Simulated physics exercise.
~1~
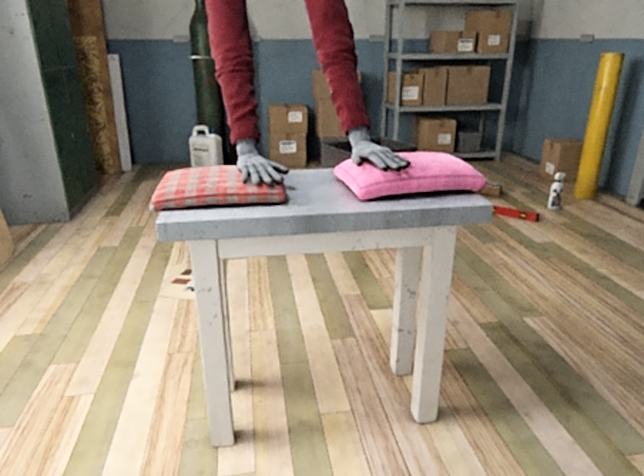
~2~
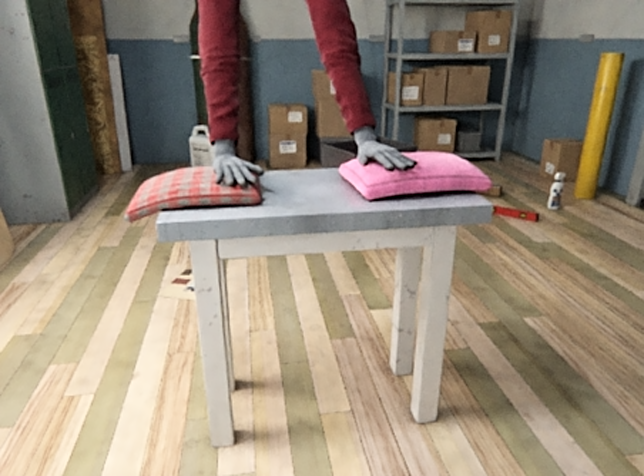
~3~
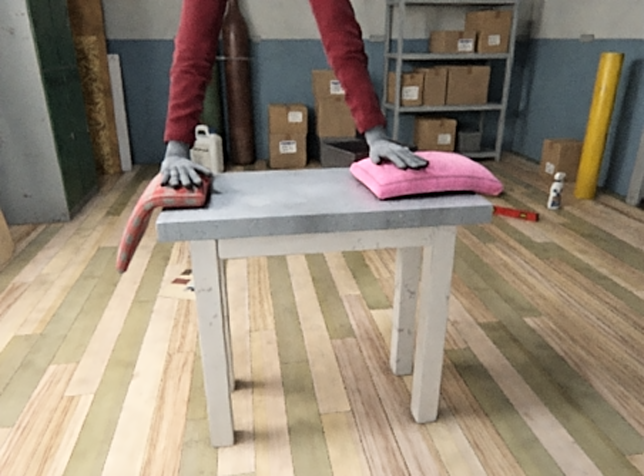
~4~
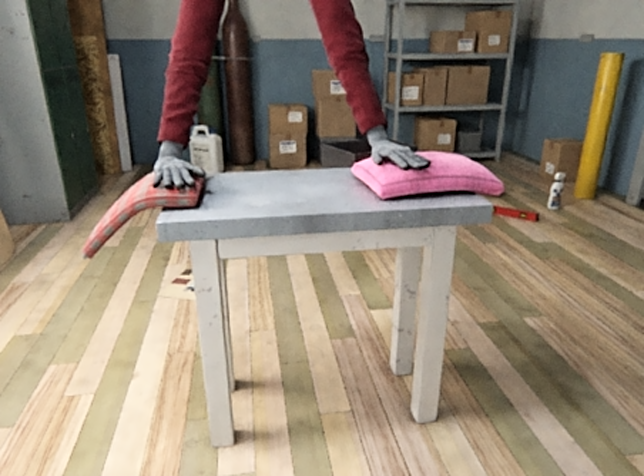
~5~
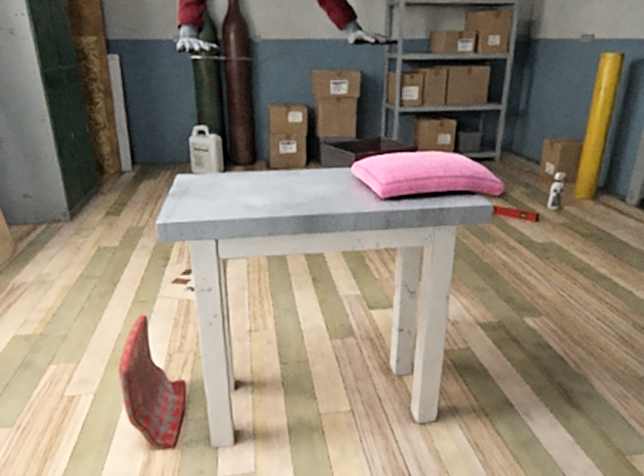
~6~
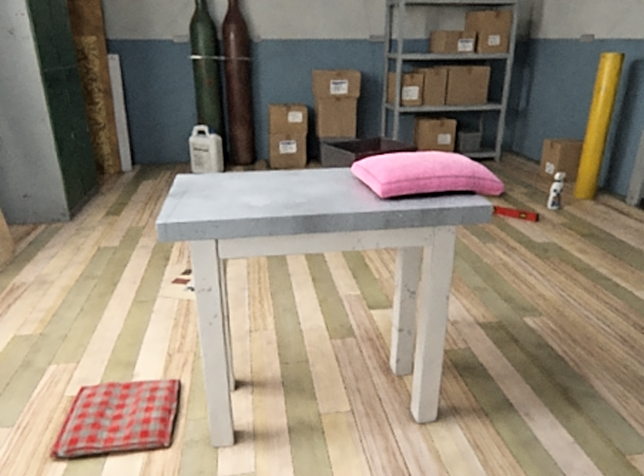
In a storeroom, gloved hands pushing two cushions outward on a small table, the red checked one falling, the pink one staying.
